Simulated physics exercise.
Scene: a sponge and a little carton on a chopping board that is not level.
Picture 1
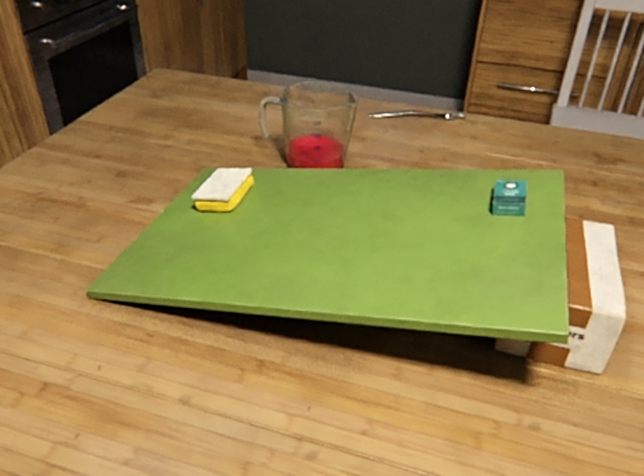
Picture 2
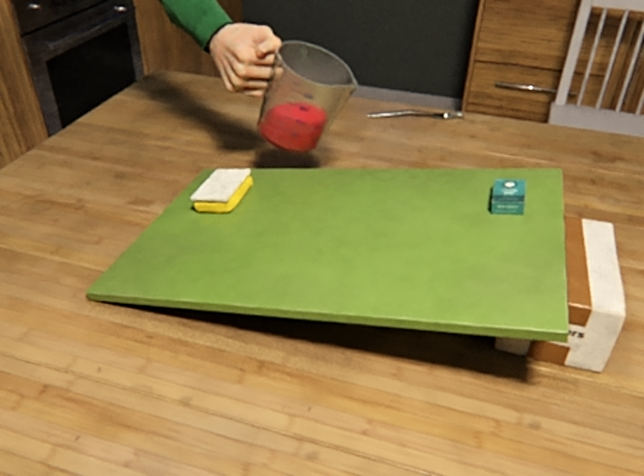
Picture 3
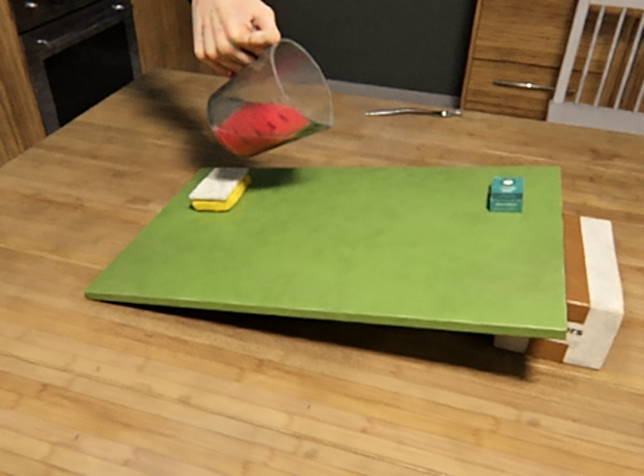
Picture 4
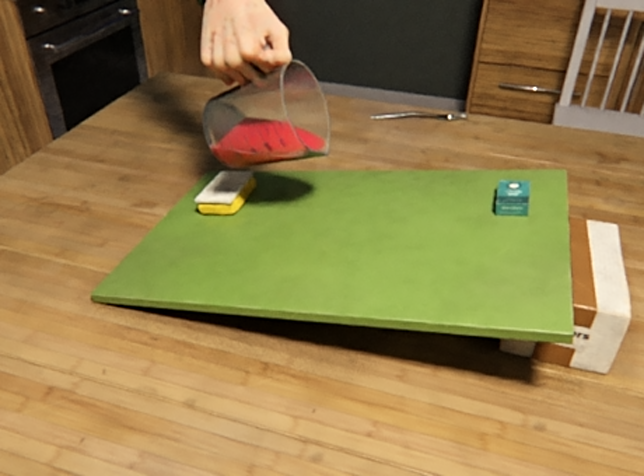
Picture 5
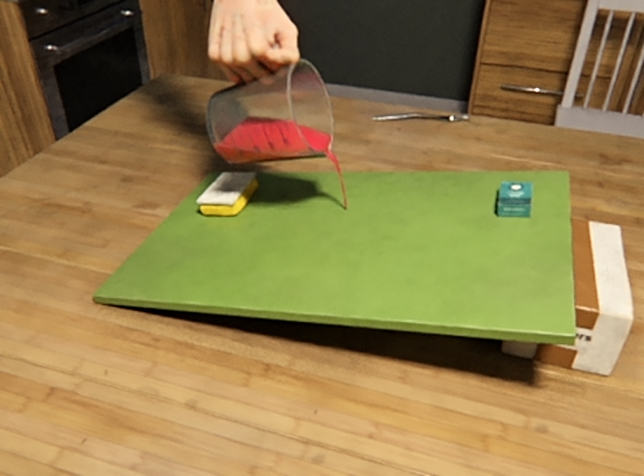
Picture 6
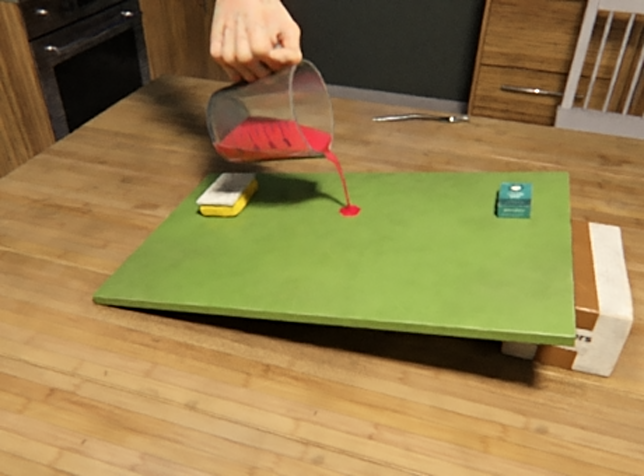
We see a green board sloping down to the left, with a sponge and a little carton on it, as a hand lifts a measuring jug from behind, tilts it over the board and pours red liquid onto the surface.
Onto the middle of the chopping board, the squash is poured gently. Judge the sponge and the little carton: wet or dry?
Sponge: Wet, little carton: Dry.
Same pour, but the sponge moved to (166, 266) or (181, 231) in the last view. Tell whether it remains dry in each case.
In case one it keeps clear of the spill, and in case two it is hit by the spill.
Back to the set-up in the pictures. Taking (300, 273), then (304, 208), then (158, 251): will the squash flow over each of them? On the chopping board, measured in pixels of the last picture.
Taking them in order, I'd say safe, covered and safe.
Next, it runs down to the left; the sponge is clear of it; the little carton is clear of it.
After that, it runs down to the left and off the end; the sponge is in it; the little carton is clear of it.
Finally, it runs down to the left and off the end; the sponge is in it; the little carton is clear of it.
